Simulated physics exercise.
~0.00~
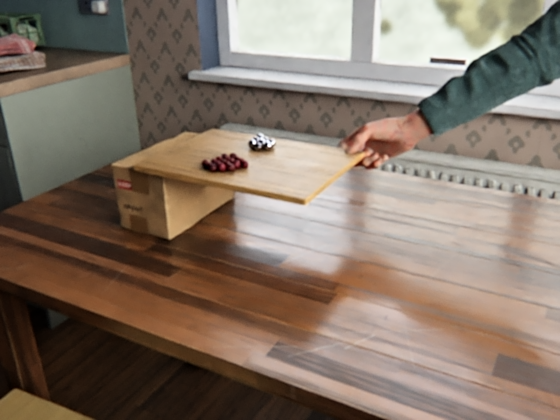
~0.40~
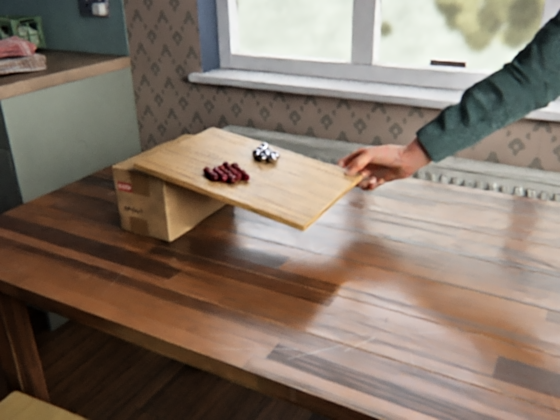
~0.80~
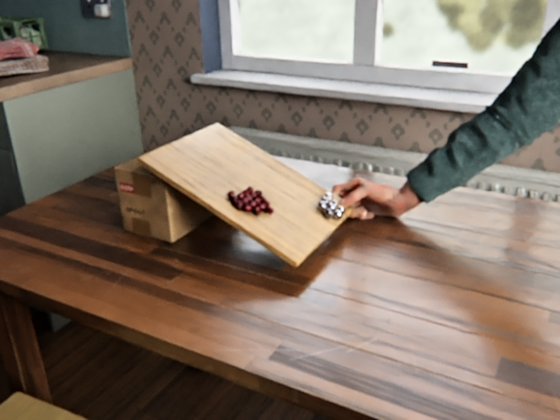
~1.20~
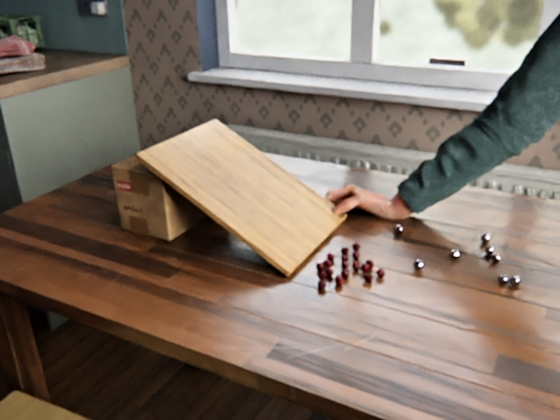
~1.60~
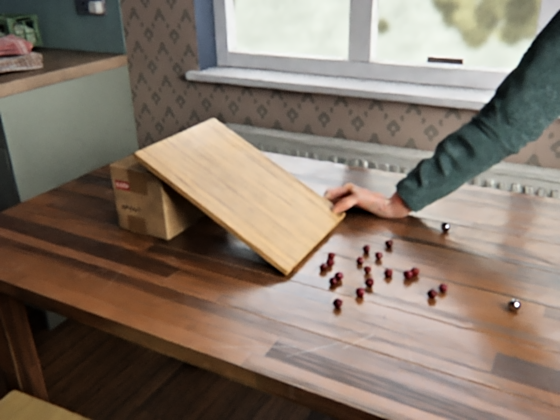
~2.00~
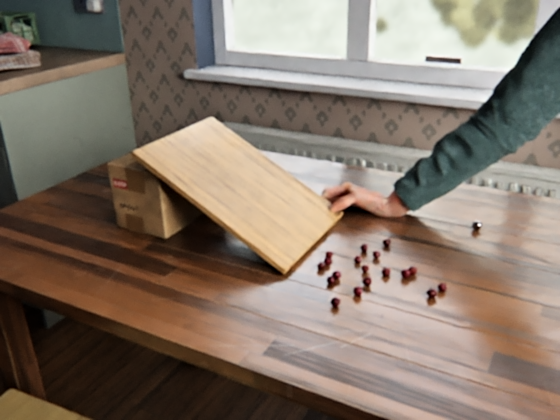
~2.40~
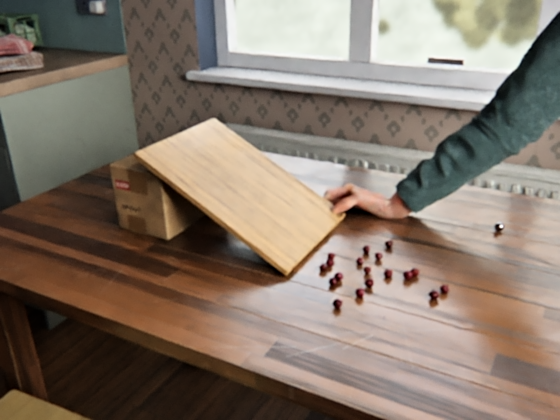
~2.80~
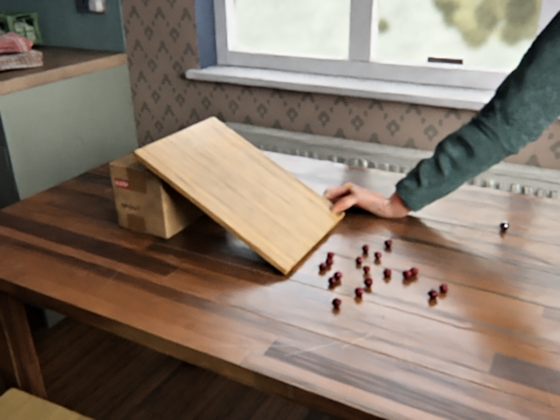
A hand lowers a board's end, spilling red pieces nearby while silvery balls roll farther away.
